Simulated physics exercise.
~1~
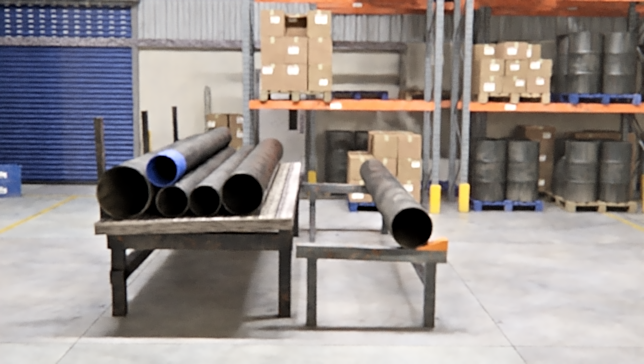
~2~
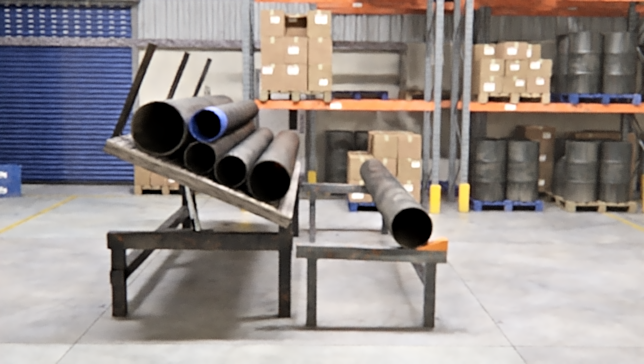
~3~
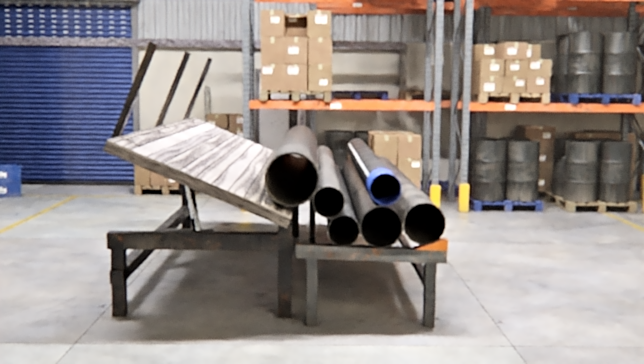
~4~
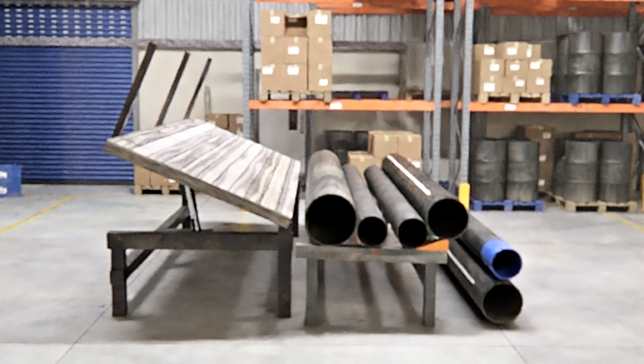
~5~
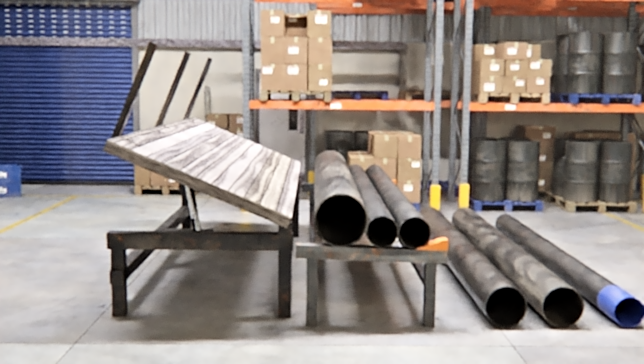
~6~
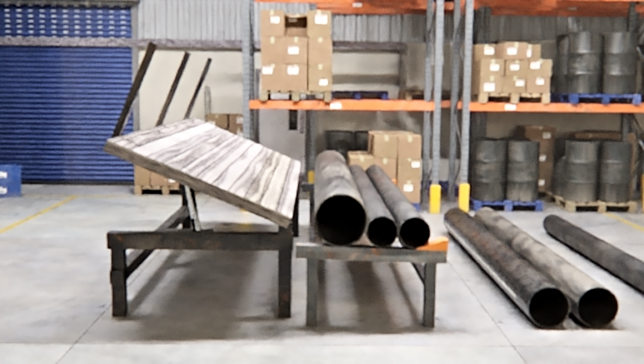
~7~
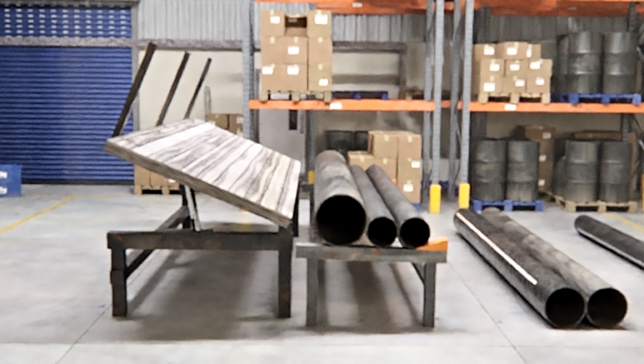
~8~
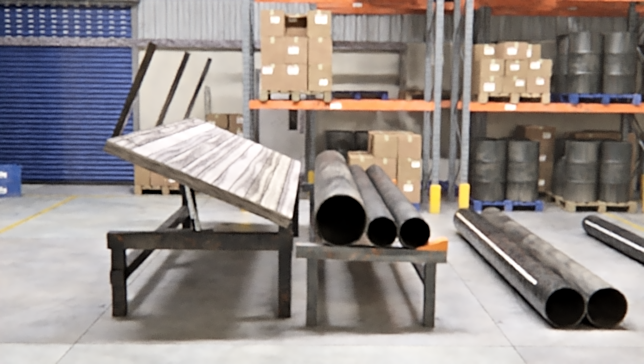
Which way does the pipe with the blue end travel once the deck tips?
It moves to the right, rolling off the deck, across the rack and over its far end onto the floor.
